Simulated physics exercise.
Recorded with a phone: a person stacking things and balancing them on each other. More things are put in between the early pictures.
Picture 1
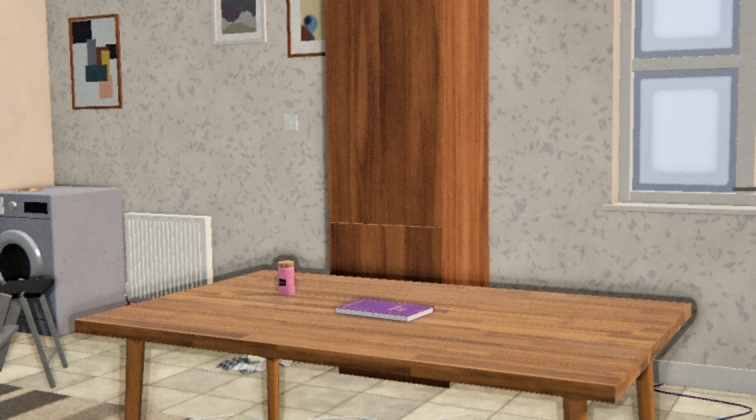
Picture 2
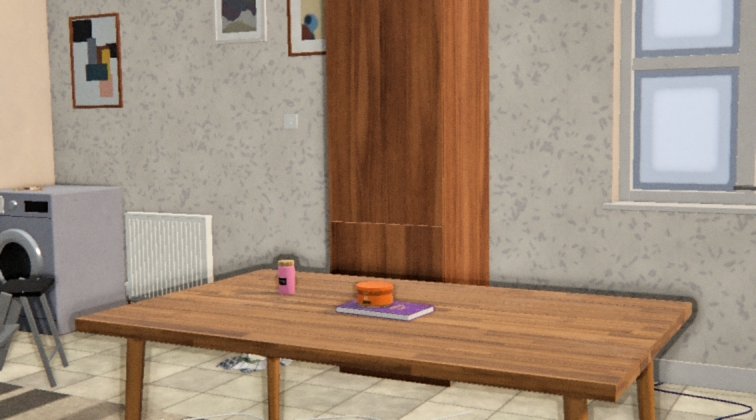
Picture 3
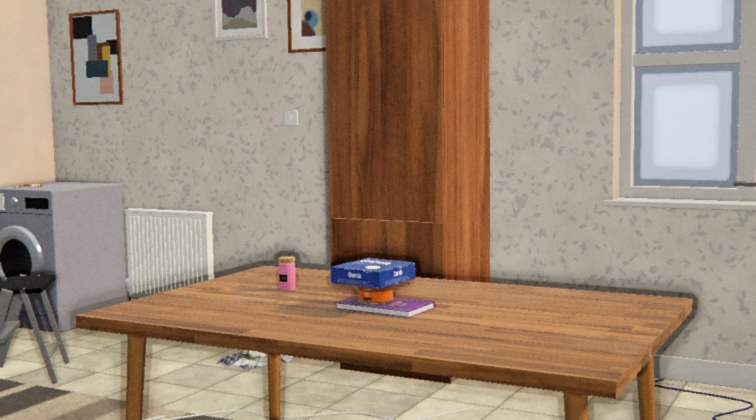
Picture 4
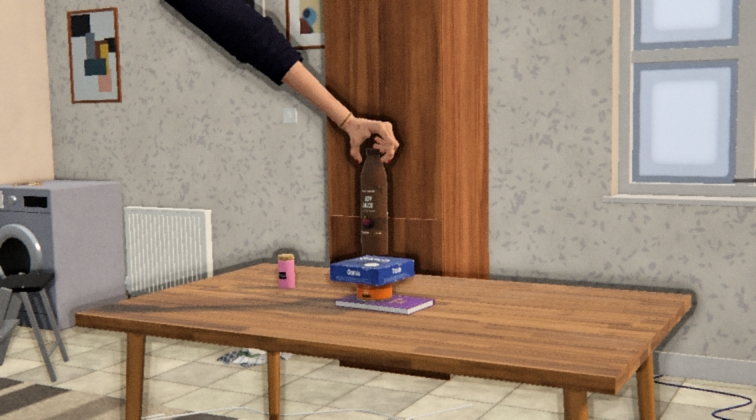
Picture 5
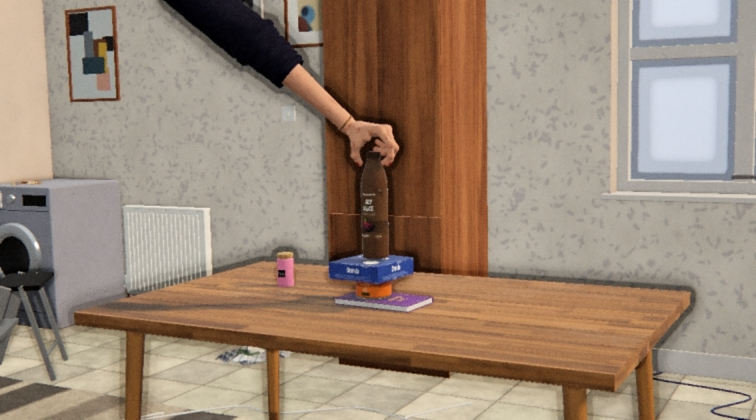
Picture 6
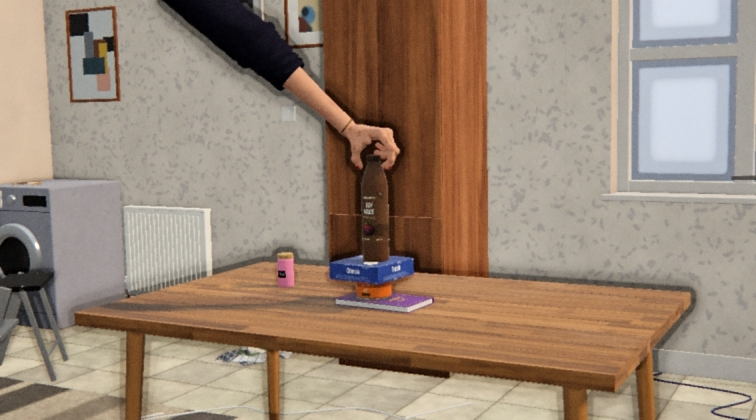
Kitchen table with a purple book, an orange container and a blue box stacking up, a hand lowering a brown bottle on top.
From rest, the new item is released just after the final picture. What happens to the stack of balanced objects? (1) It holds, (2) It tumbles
Option 1: It holds.
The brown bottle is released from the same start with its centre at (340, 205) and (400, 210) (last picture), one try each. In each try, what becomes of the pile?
So, in case one it falls over, and in case two it falls over.
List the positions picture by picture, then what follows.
In the first frame, the last thing is not in view yet; pink shaker (286, 278).
In the second frame, the last thing is not in view yet; purple book (385, 309).
In the third frame, the last thing is not in view yet; pink shaker (287, 274).
In the fourth frame, still above its spot; brown bottle (374, 201); purple book (384, 303).
In the fifth frame, still above its spot; brown bottle (375, 205); pink shaker (285, 269).
In the sixth frame, set down, still held; brown bottle (375, 208); purple book (384, 301).
Then, 0.20 s later than the last frame, all is still.
Then, 0.50 s later than the last frame, brown bottle resting near (375, 208).
When it is over, all 5 as before. End places, in pixels of the last picture, brown bottle near (375, 208). The pile stays up.
